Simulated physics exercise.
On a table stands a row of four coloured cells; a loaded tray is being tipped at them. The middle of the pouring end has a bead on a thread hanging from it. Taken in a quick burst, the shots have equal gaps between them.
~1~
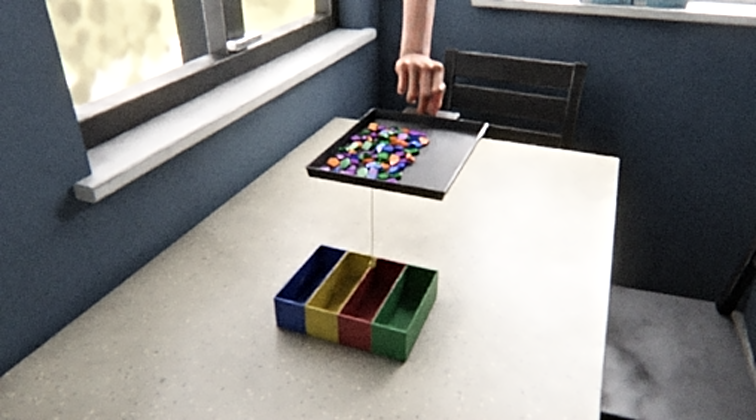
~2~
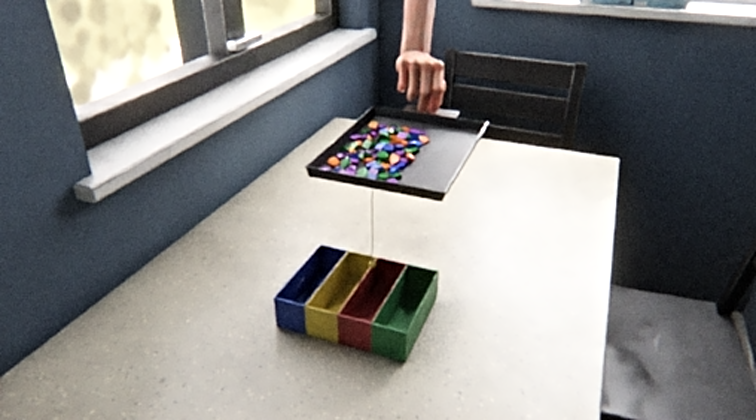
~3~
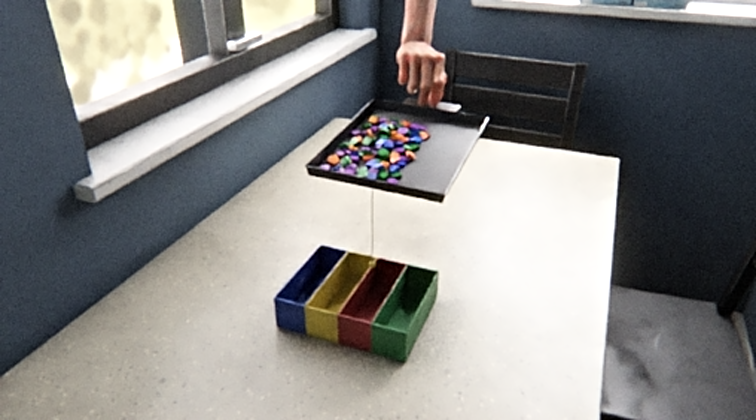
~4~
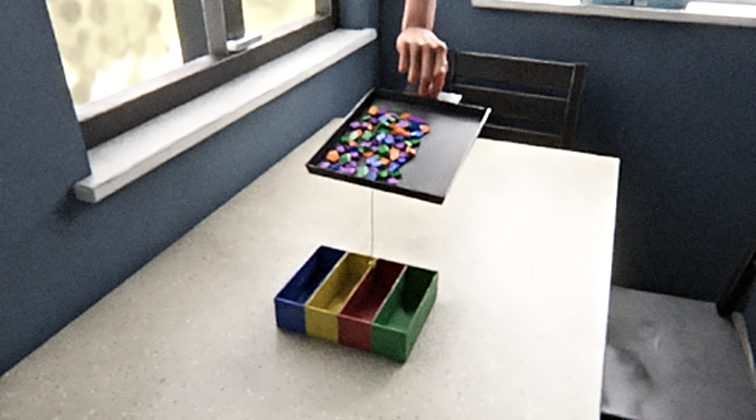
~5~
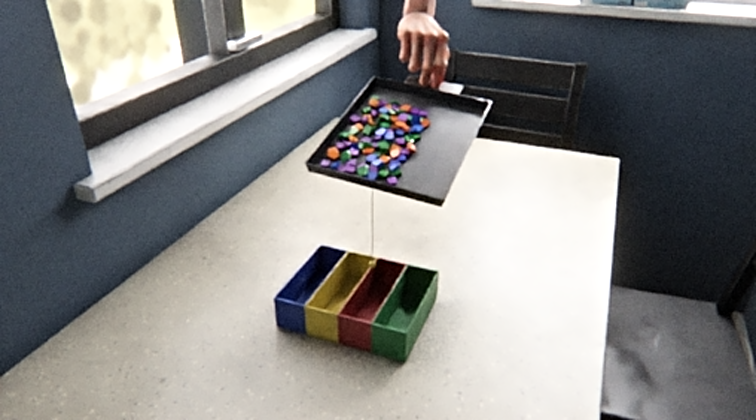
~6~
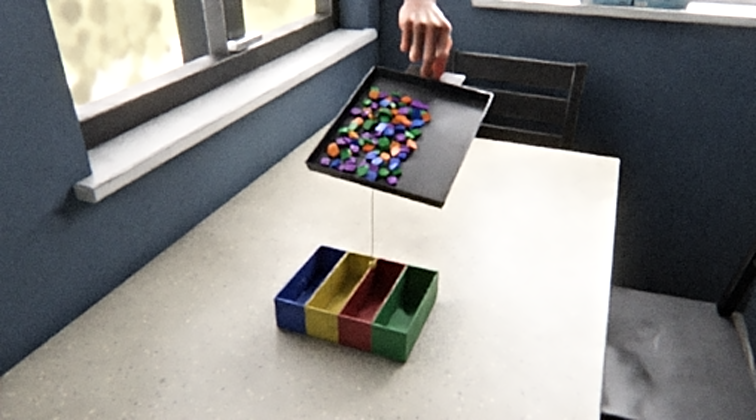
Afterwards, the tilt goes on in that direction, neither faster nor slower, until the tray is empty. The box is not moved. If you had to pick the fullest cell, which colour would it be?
It would be green.
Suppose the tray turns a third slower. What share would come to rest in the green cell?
About 50 in a hundred.
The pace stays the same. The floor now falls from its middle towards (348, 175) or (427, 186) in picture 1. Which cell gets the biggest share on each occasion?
Well, with the first heading it's blue, and with the second it's the green cell.
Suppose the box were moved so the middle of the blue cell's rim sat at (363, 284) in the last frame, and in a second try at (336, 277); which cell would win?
The first placing favours red, while the second favours green.
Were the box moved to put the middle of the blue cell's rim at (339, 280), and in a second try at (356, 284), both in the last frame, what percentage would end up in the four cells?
Around 100 per cent for the first position, around 100 per cent for the second.
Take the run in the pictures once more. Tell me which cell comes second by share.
That's the red cell.
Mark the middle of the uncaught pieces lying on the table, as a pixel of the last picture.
Check roughly (447, 339) and you'll find the middle.
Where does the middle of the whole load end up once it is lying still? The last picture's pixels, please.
At about (409, 323).
Shortly afterwards, tray tipped steeply; all but a few on the tray; only a few falling or outside the box.
Next, tray tipped right over; near a quarter on the tray; near a quarter in the green cell; a little in the red cell; only a few in the yellow cell; near half falling or outside the box.
Some moments later, tray tipped past a quarter turn; near a third in the green cell; a little in the red cell; a little in the yellow cell; near a third falling or outside the box.
In the end, tray tipped past a quarter turn; near a third in the green cell; a little in the red cell; a little in the yellow cell; none at all in the blue cell; near a third outside the box.
